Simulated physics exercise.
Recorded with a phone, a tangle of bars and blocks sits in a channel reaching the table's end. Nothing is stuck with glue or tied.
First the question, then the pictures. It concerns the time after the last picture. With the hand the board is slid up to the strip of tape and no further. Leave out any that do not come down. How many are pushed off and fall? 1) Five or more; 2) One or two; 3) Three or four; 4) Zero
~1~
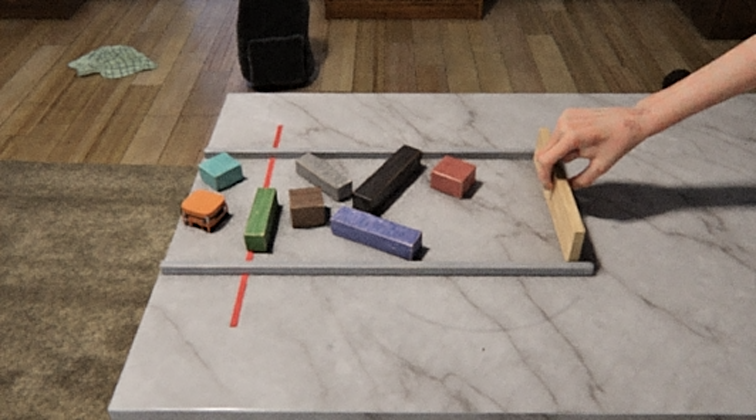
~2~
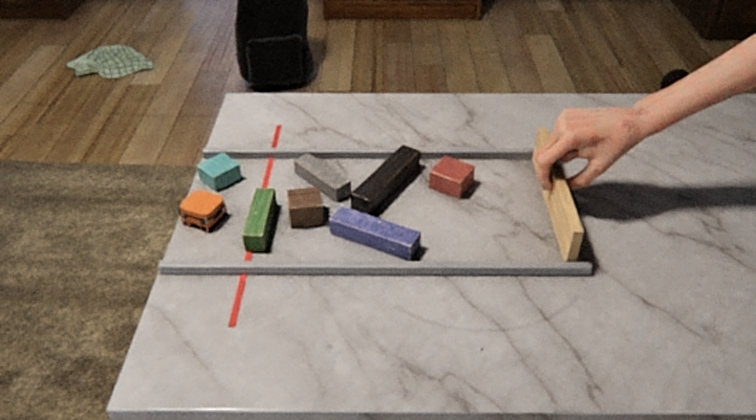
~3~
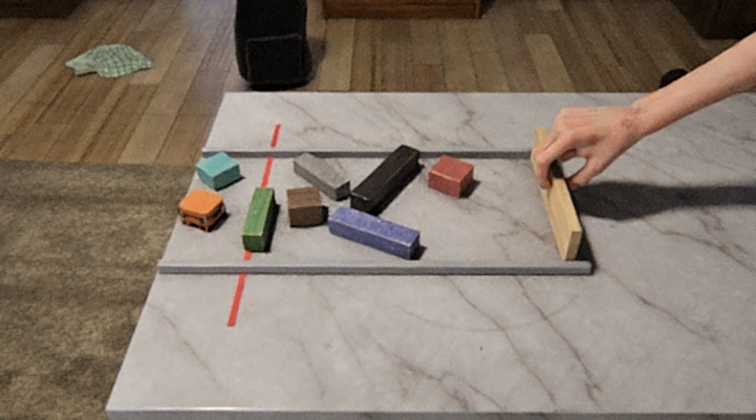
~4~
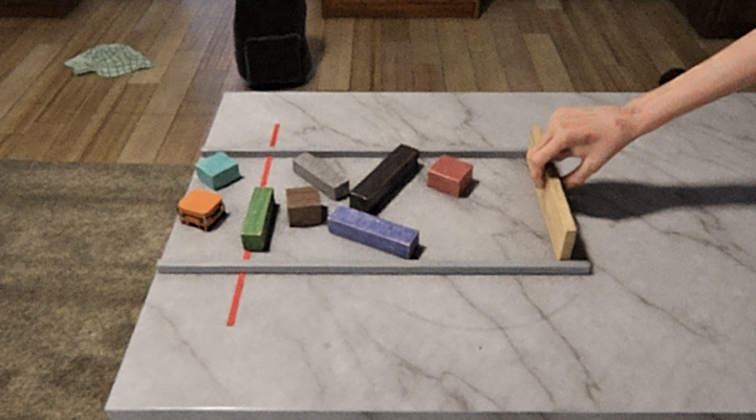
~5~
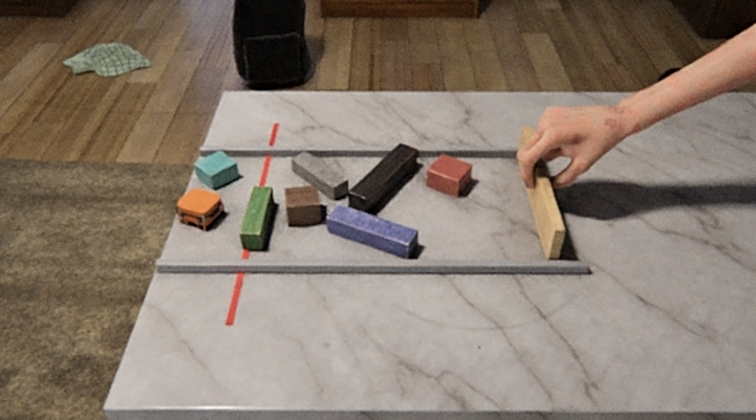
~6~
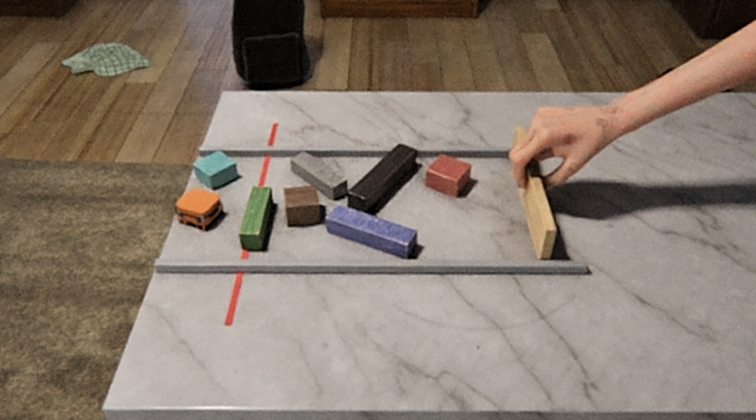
3, three or four.
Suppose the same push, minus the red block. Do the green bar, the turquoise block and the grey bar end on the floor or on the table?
The green bar stays put; the turquoise block stays put; the grey bar stays put.
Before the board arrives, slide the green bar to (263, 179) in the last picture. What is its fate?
Lab note: It goes off the edge.
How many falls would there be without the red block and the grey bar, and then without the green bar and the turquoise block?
Fallen: 1, and 2 in the other try.
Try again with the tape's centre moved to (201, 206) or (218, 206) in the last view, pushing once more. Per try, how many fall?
It would be 7 and 7.
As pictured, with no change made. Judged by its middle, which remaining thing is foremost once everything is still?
The one in question is the grey bar.
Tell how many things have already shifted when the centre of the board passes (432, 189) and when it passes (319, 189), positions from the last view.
The count reaches 2 first and 7 second.
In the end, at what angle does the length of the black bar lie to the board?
Some 0 degrees.
Soon after, none off yet; orange case at rest near (200, 209); turquoise block at rest near (216, 170); green bar at rest near (257, 217).
Then, none off yet; orange case at rest near (200, 209); turquoise block at rest near (216, 170); green bar moved a little near (244, 218).
Further on, none off yet; orange case tipped a little near (158, 223); turquoise block moved a little near (202, 170); green bar moved about its own width near (209, 227).
At rest, the number that fall off is three or four; fallen, brown block, turquoise block and orange case.
